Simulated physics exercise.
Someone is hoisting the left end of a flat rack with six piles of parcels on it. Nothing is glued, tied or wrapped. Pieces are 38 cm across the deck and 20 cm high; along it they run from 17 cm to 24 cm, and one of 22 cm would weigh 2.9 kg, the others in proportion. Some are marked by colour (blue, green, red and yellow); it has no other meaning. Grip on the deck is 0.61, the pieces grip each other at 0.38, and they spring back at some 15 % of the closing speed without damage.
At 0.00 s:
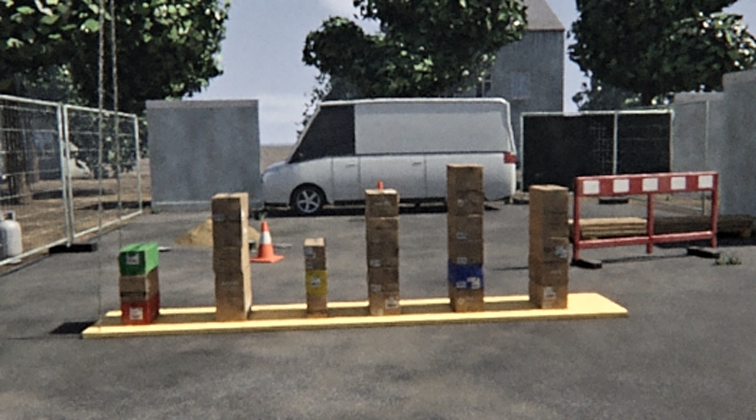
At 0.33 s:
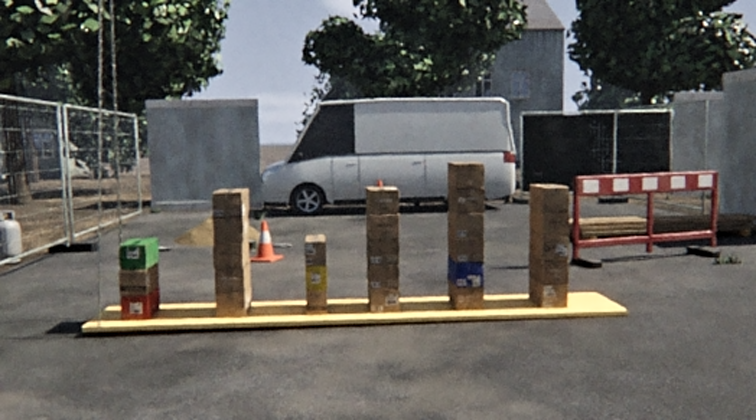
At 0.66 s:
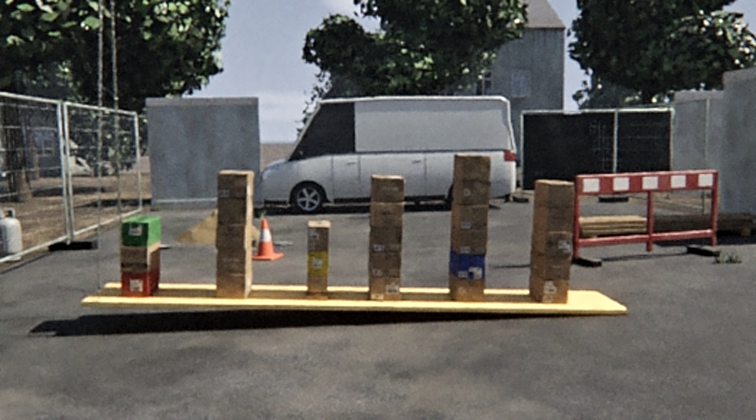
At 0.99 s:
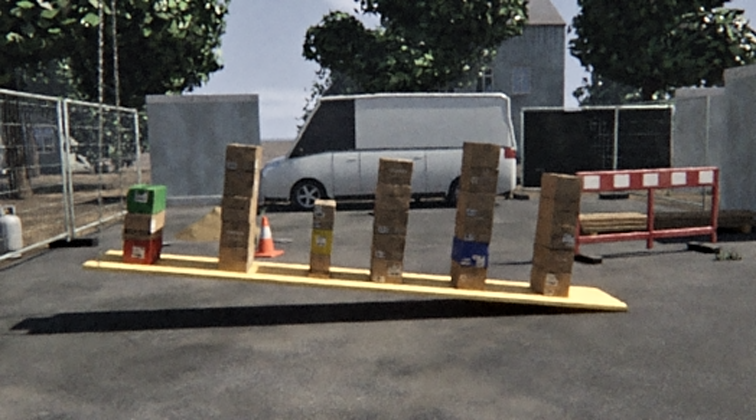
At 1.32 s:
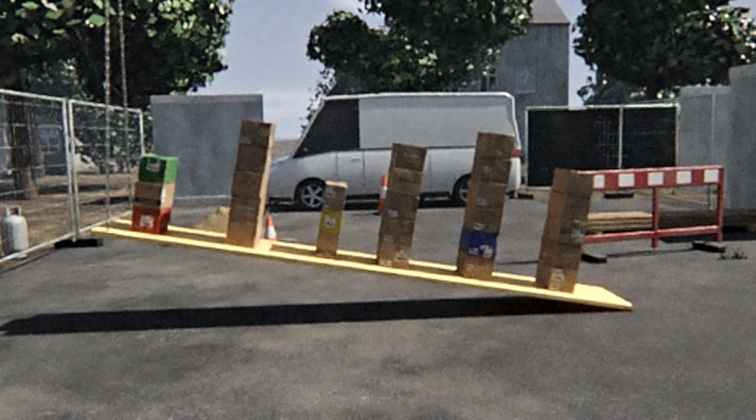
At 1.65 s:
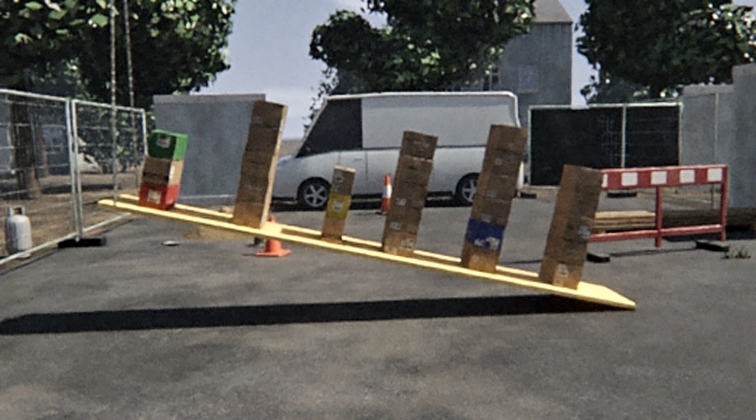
A long yellow deck carrying six stacks of boxes lay flat on the pavement, then its left end rose steadily into a clear slope, the stacks leaning with it and keeping their places.
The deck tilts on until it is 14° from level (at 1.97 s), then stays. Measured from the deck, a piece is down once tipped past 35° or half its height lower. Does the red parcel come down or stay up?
That parcel remains up.
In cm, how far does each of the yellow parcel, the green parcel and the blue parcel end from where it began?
Moved: Yellow 70, green 100, blue 60.
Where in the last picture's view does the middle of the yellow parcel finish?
Near (397, 238).
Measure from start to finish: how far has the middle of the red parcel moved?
About 95 cm.
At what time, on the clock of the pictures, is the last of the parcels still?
At about 4.0 s.
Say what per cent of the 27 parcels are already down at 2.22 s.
At that moment 0 per cent.
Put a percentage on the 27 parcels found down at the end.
Roughly 90 per cent of them.
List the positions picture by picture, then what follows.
In the first frame (we follow the side turned to the camera; leans and shifts are taken against what carries them), middle of the deck's edge (364, 324) slope 0°; red parcel (135, 314); blue parcel (470, 277); yellow parcel (316, 282); no piece has moved.
In the second frame, middle of the deck's edge (364, 321) slope 1°; red parcel (134, 308).
In the third frame, middle of the deck's edge (364, 308) slope 3°; red parcel (134, 285).
In the fourth frame, middle of the deck's edge (365, 289) slope 6°; red parcel (137, 252).
In the fifth frame, middle of the deck's edge (371, 272) slope 10°; red parcel (145, 221).
In the sixth frame, middle of the deck's edge (377, 258) slope 13°; red parcel (153, 196); blue parcel (490, 237); yellow parcel (338, 207); no piece has moved.
Around 2.22 s, slope 14°; none of the 27 parcels down, 21 disturbed; red parcel unmoved; blue parcel tipped 21°.
Around 2.62 s, slope 14°; 15 of the 27 parcels down; red parcel unmoved; blue parcel on its side.
Around 3.14 s, slope 14°; 24 of the 27 parcels down; red parcel unmoved; yellow parcel on its side.
Finally (4.2 s), slope 14°; 24 of the 27 parcels down; red parcel unmoved; blue parcel on its side; yellow parcel on its side. Seen by the last camera, middles, red parcel near (161, 185), blue parcel near (542, 265).
